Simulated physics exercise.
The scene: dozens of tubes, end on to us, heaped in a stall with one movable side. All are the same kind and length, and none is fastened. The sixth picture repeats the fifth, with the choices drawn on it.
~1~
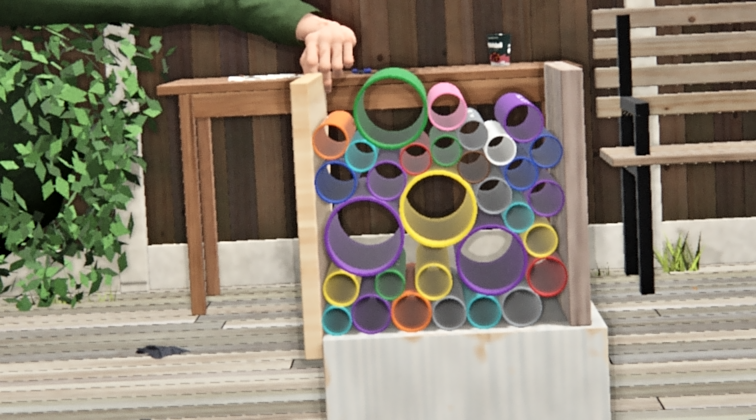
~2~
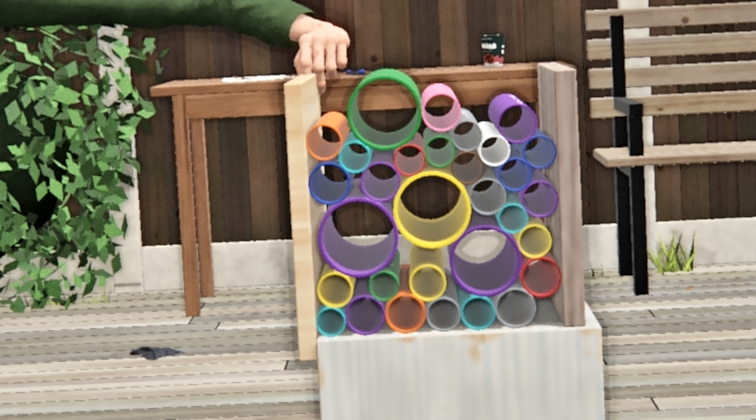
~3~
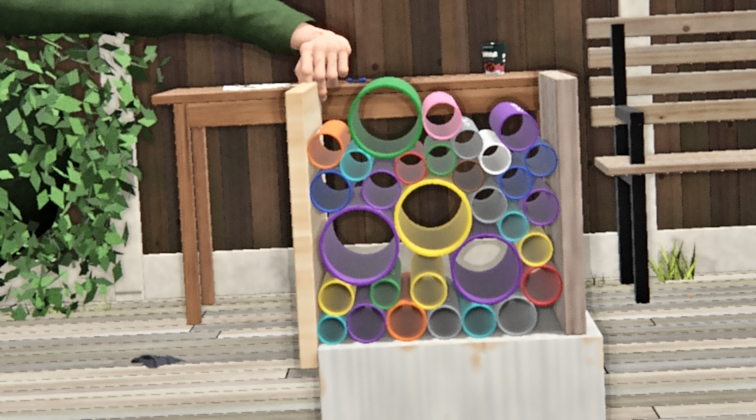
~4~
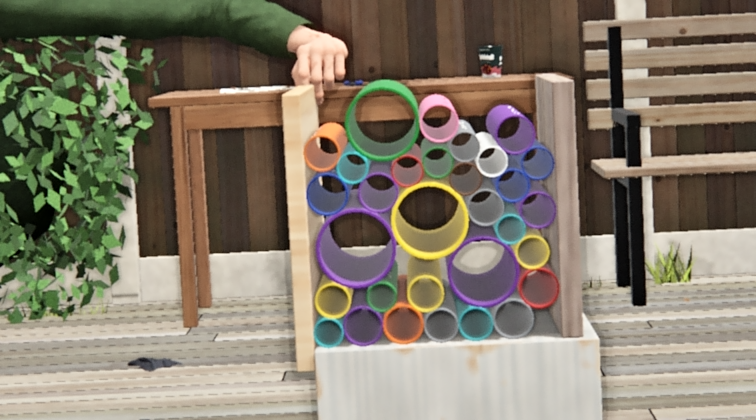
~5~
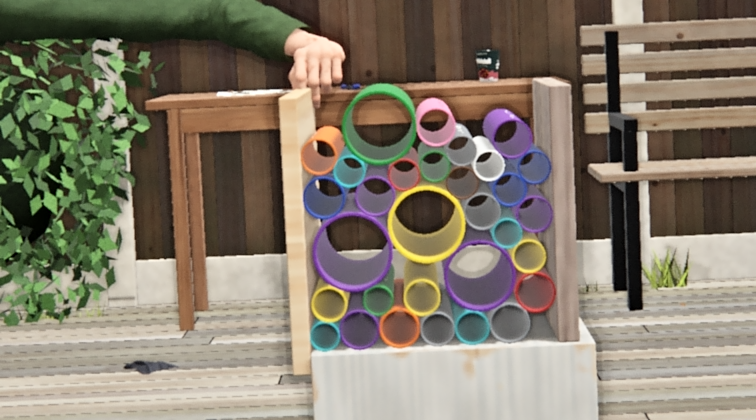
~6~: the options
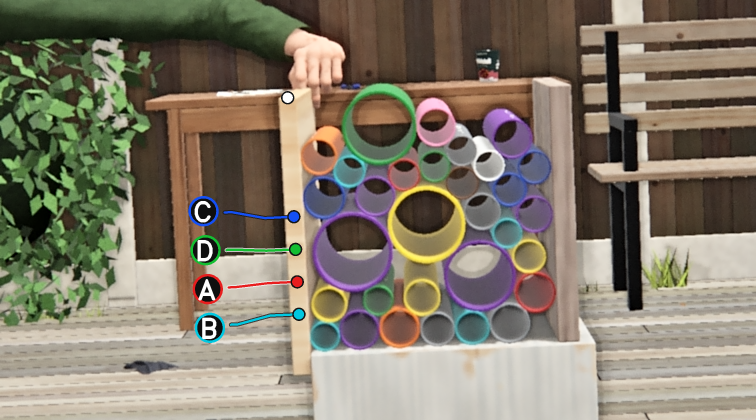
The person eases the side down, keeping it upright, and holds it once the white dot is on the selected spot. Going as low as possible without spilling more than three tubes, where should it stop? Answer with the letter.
C is the limit.
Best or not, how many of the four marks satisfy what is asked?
One of the four.
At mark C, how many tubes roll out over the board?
With C, one.
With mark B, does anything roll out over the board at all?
At B: Yes.
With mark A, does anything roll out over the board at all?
Yes, at A.
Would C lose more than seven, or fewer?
Fewer than seven.
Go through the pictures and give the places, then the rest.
In the first picture, a pink tube (447, 111); side board (316, 205); a turquoise tube (336, 321).
In the second picture, a turquoise tube (331, 322); a grey tube (515, 308).
In the third picture, a purple tube (360, 246); a yellow tube (535, 250).
In the fourth picture, a brown tube (465, 179); a blue tube (538, 163).
In the fifth picture, a pink tube (436, 127); side board (304, 221); a turquoise tube (325, 337).
On the marked copy, A at (297, 282); B at (299, 314); C at (294, 216); D at (296, 250); the white dot at (288, 98).
With C. Early on, top of the board (300, 154).
Further on, top of the board (303, 215).
At the end, top of the board (303, 215), one out over the board.
As for the rest, A four out over the board; B more than three out over the board; D more than three out over the board.
